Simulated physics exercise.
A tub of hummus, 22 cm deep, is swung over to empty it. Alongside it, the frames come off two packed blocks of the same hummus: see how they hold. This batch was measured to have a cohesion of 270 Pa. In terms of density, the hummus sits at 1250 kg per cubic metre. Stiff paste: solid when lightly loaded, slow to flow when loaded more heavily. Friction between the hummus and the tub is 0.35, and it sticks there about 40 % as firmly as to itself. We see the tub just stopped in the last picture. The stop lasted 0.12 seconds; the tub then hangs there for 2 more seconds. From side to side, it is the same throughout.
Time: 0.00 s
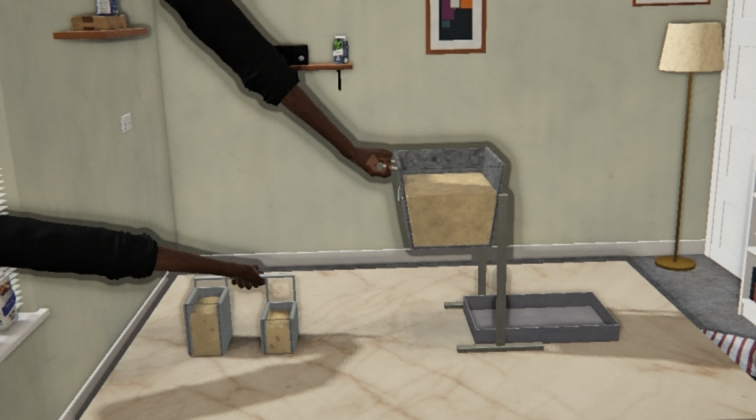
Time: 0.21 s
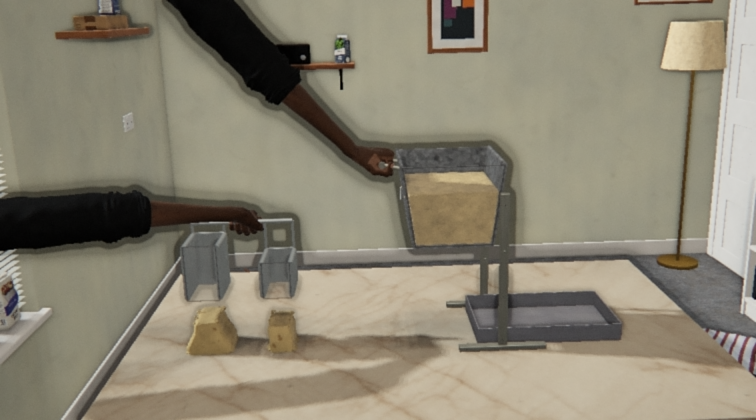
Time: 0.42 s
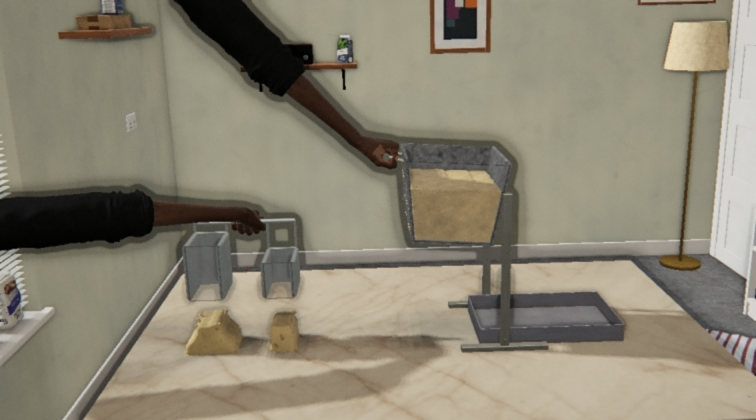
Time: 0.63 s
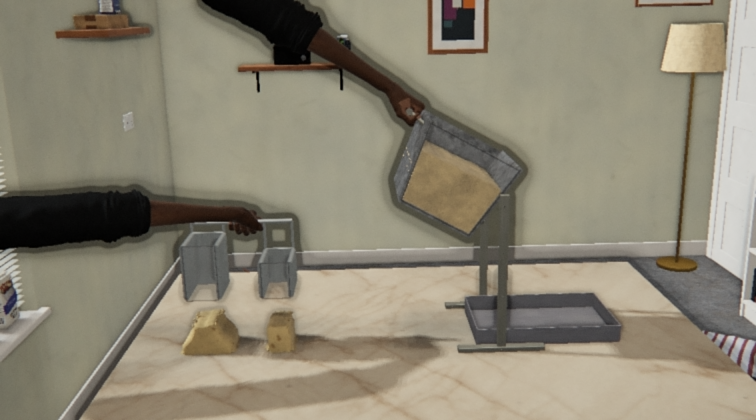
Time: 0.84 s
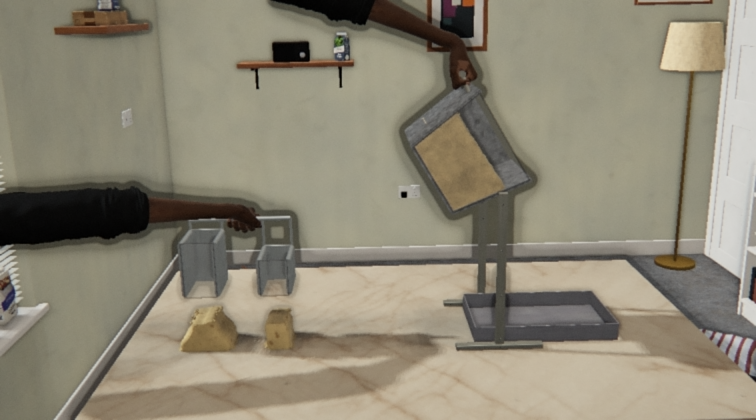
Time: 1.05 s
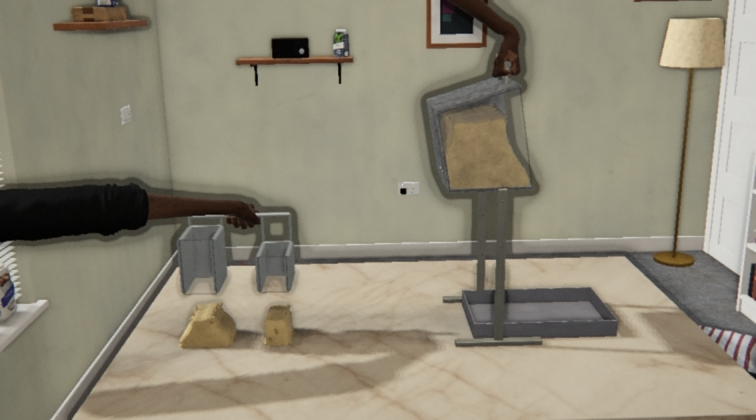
A hand tipped a gray tub of beige hummus steeply to the right above a tray, after another hand had lifted two small molds off two blocks on the marble table.
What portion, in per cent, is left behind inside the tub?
The portion left inside is around 50 %.
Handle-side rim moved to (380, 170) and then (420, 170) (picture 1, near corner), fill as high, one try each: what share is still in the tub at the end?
Respectively 40 % and 65 %.
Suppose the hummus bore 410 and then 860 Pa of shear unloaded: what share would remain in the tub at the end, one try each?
You'd see 60 percent the first time and 100 percent the second.
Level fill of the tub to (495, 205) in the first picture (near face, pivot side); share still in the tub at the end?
I'd put it close to 75 in a hundred.
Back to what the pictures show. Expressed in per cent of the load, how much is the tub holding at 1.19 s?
Share in tub: Some 85 percent.
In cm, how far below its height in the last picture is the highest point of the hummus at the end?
10 cm.
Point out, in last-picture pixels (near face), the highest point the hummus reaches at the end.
Roughly at pixel (467, 158).
After 1.19 s, the tub is at 81 degrees and holds 84 %.
After 1.36 s, the tub is at 81 degrees and holds 58 %.
After 1.53 s, the tub is at 81 degrees and holds 51 %.
After 1.70 s, the tub is at 81 degrees and holds 50 %.
After 3.05 s, the tub is at 81 degrees and holds 50 %.
